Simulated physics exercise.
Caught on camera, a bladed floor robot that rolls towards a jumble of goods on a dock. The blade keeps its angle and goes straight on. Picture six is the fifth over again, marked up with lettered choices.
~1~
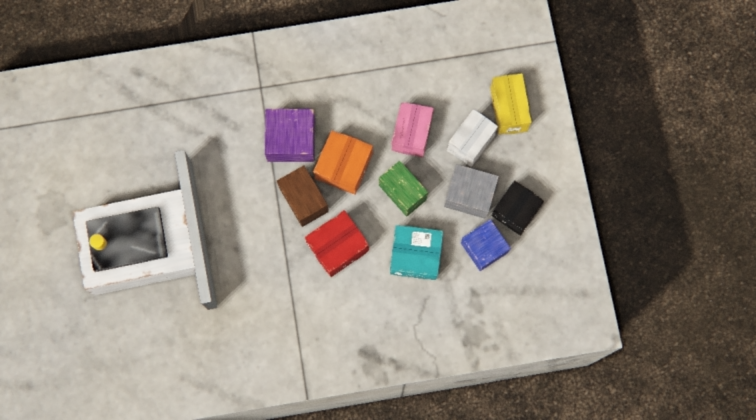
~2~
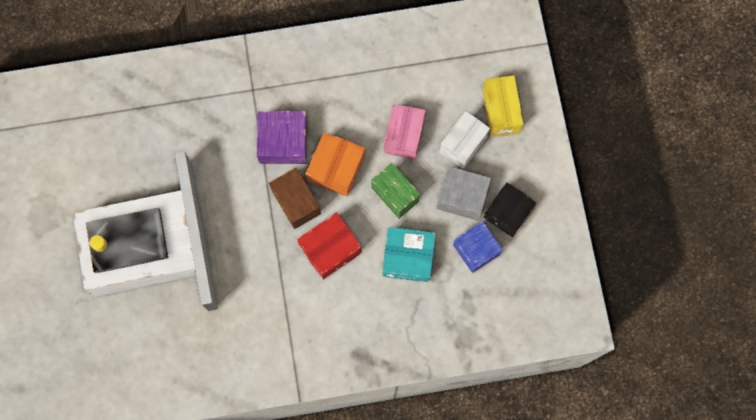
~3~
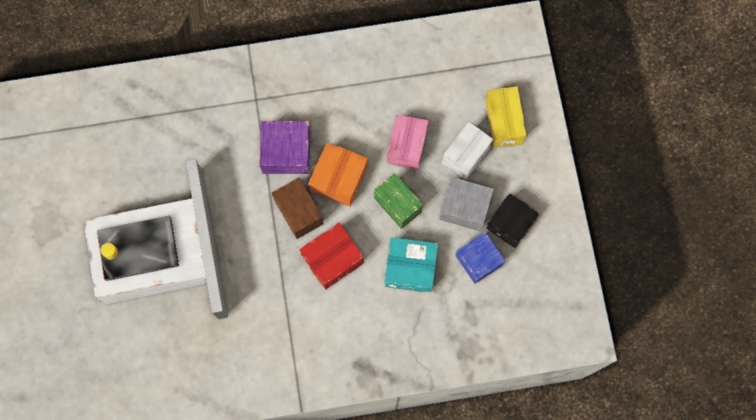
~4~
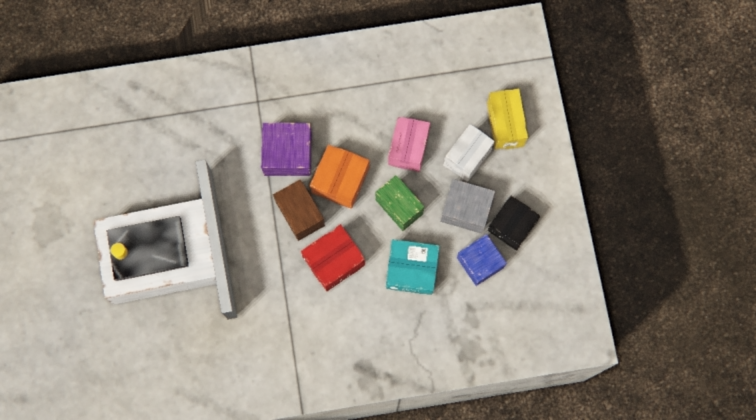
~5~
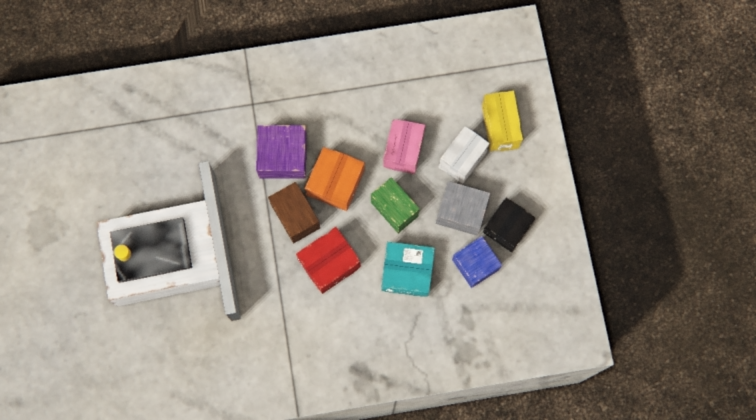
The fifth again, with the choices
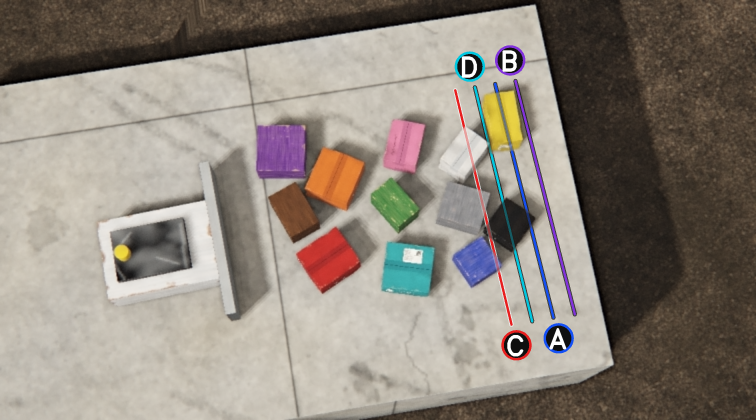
A white machine with a wide grey blade on its right side sits on the left of a pale, cracked stone slab, seen from above with dark rough ground around it. To its right lie scattered boxes: purple, orange, brown and red nearest, then pink, green and turquoise, with white, yellow, grey, black and blue beyond. The machine creeps right, narrowing the gap, while the boxes stay put and the view shifts slightly.
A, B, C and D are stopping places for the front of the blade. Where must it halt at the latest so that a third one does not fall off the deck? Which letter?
As far as mark C.
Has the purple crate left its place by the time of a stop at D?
Yes.
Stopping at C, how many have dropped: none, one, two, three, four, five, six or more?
In all, two.
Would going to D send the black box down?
By then, yes.
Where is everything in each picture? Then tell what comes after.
The first picture shows black box (518, 208); yellow parcel (511, 105); white box (472, 139).
The second picture shows robot (132, 239); pink box (404, 132).
The third picture shows robot (144, 246); blue crate (480, 258).
The fourth picture shows robot (153, 247); turquoise parcel (412, 267).
The fifth picture shows robot (157, 248); red box (329, 261); green crate (395, 206); orange box (335, 179).
On the marked copy, A at (524, 198); B at (544, 195); C at (483, 205); D at (503, 201).
With C. Early on, robot (253, 233); purple crate (318, 134); pink box (408, 146).
Further on, robot (350, 217); black box (535, 215); blue crate (538, 255).
At the end, robot (423, 206); blue crate over the edge; black box over the edge; two fallen.
As for the rest, A drops five; B drops seven; D drops four.
